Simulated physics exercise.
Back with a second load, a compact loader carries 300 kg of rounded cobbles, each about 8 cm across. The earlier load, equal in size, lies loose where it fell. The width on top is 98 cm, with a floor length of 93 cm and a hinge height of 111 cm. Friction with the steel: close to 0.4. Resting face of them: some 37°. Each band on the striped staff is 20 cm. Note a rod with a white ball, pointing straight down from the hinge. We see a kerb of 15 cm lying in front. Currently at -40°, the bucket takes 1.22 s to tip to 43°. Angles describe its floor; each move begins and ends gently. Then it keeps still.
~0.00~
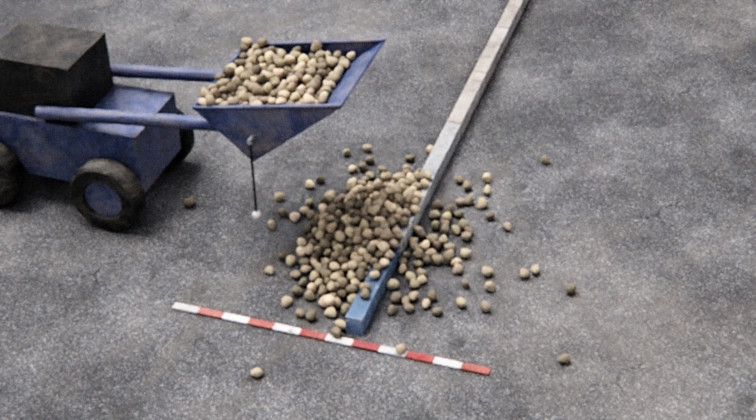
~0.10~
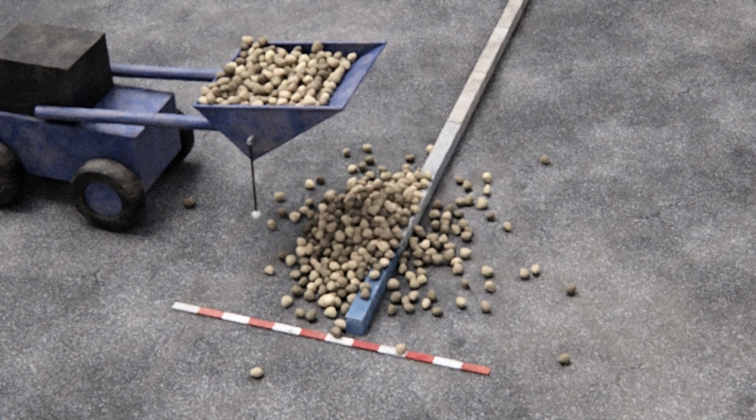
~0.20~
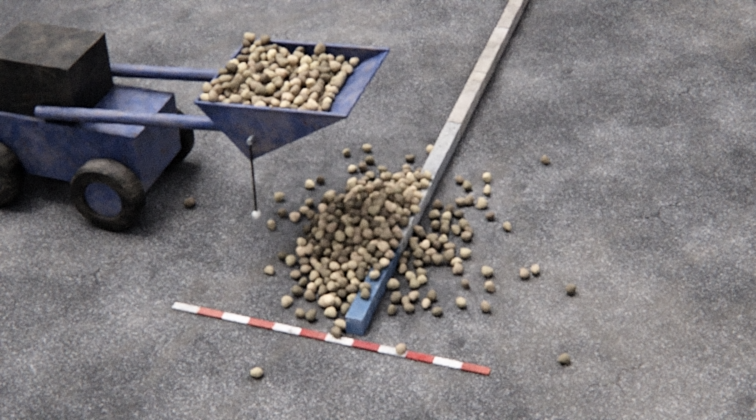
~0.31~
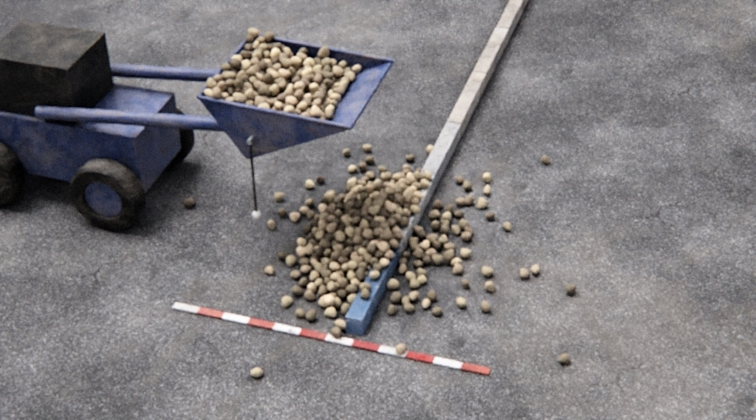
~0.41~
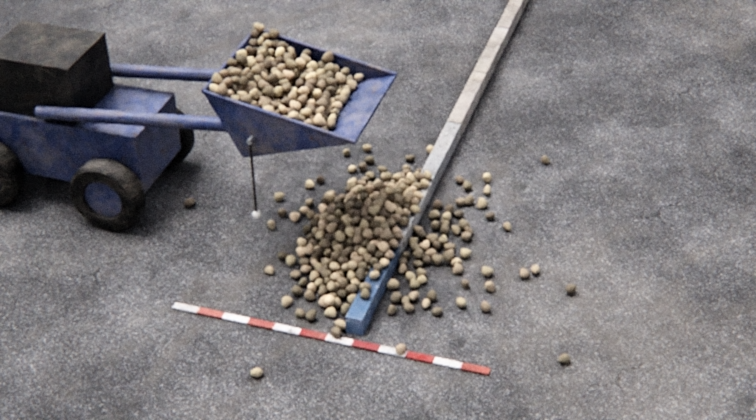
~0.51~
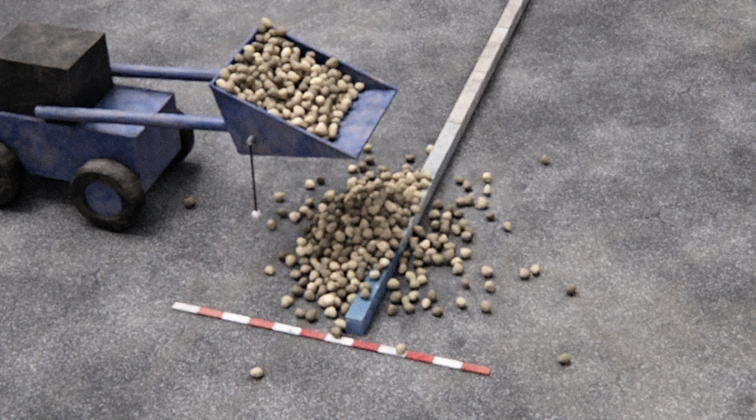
A blue loader's bucket, full of rounded stones, slowly tilted forward, its right edge lowering while the stones shifted inside; below, a loose pile lay still against a long kerb near a red-and-white striped staff.
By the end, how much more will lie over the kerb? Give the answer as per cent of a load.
About 35 per cent.
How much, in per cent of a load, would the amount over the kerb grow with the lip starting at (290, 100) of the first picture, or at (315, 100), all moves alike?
The first would add around 0 per cent, the second around 10 per cent.
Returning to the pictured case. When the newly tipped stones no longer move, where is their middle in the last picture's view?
They settle centred around (373, 226).
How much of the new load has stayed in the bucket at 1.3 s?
Close to 55 in a hundred is still held.
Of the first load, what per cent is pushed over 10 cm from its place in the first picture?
Roughly 15 percent.
After 0.9 s the floor is at 30°; in per cent of one load, 100 in the bucket, 86 on this side of the kerb, 15 over the kerb; the foremost stones are at (528, 268).
After 1.3 s the floor is at 43°; in per cent of one load, 57 in the bucket, 129 on this side of the kerb, 15 over the kerb; the foremost stones are at (528, 268).
After 1.7 s the floor is at 43°; in per cent of one load, 9 in the bucket, 159 on this side of the kerb, 33 over the kerb; the foremost stones are at (528, 268).
After 4.2 s the floor is at 43°; in per cent of one load, 0 in the bucket, 150 on this side of the kerb, 50 over the kerb; the foremost stones are at (566, 277). Net gain over the kerb, 35.
